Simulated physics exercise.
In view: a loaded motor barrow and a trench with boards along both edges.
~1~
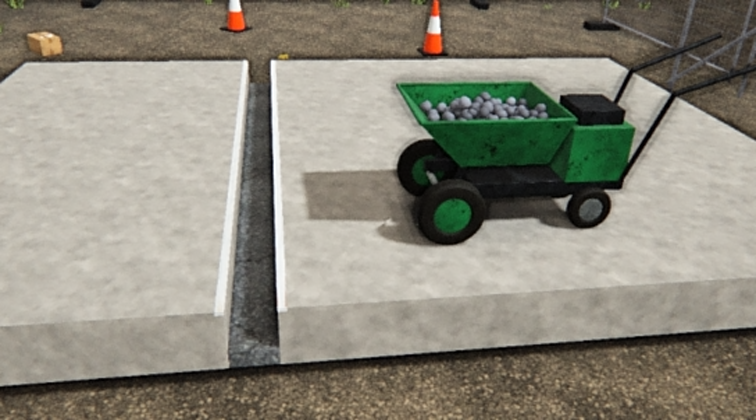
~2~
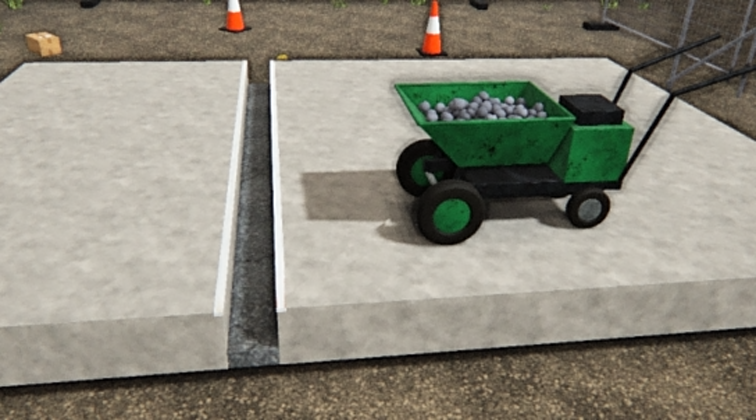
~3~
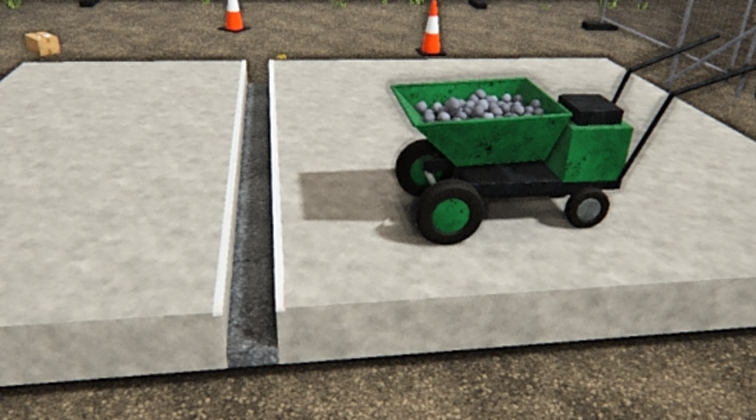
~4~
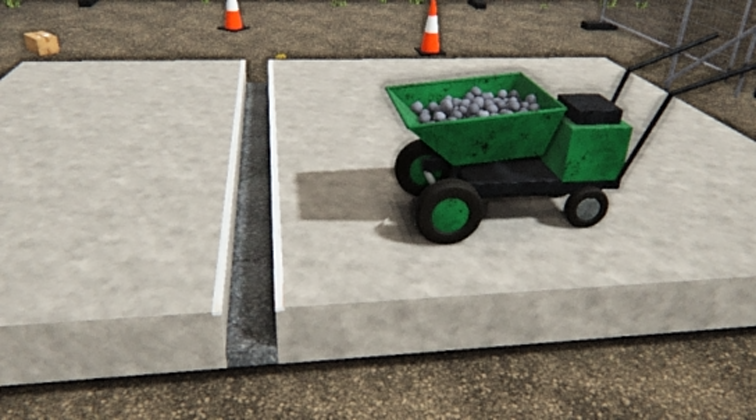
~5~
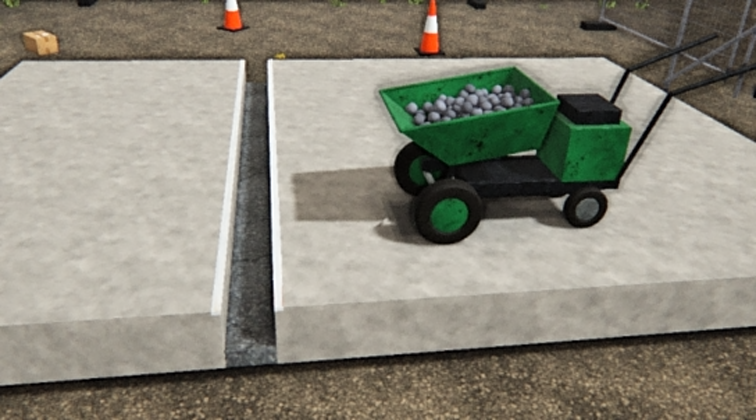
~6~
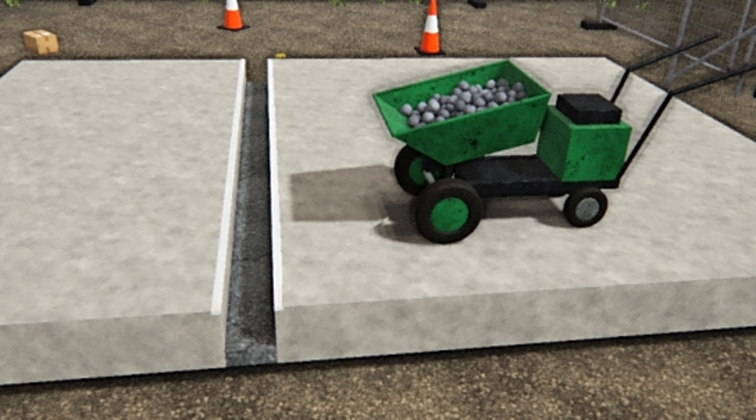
On a concrete slab beside a narrow trench, a green motor barrow loaded with round gray stones stood still, then its skip slowly tilted a little toward the left, the stones still heaped inside.
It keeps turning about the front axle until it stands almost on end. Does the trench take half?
It catches under half.
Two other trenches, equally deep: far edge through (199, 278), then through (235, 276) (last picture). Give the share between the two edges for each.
First some 30, then 30 per cent.
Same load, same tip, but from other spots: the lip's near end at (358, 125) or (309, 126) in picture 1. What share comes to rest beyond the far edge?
The first gives 0 %, the second 70 %.
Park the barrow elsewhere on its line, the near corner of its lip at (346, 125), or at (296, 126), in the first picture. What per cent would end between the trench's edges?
Near 90 % and 0 %.
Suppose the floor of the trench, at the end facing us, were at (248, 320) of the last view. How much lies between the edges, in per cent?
Roughly 30 in a hundred.
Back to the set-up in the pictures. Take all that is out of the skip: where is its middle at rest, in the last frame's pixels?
Around (291, 220).
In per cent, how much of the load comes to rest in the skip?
Some 10 per cent.
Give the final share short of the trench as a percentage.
Some 55 per cent.
Soon after the last picture, skip tipped steeply; all in the skip.
A little later, skip tipped steeply; most in the skip; about a quarter short of the trench; a stray few falling.
Later still, skip tipped right over; a small part in the skip; about half short of the trench; about a third in or heaped over the trench.
At rest, skip tipped right over; a small part in the skip; about half short of the trench; about a third in or heaped over the trench; none beyond it.
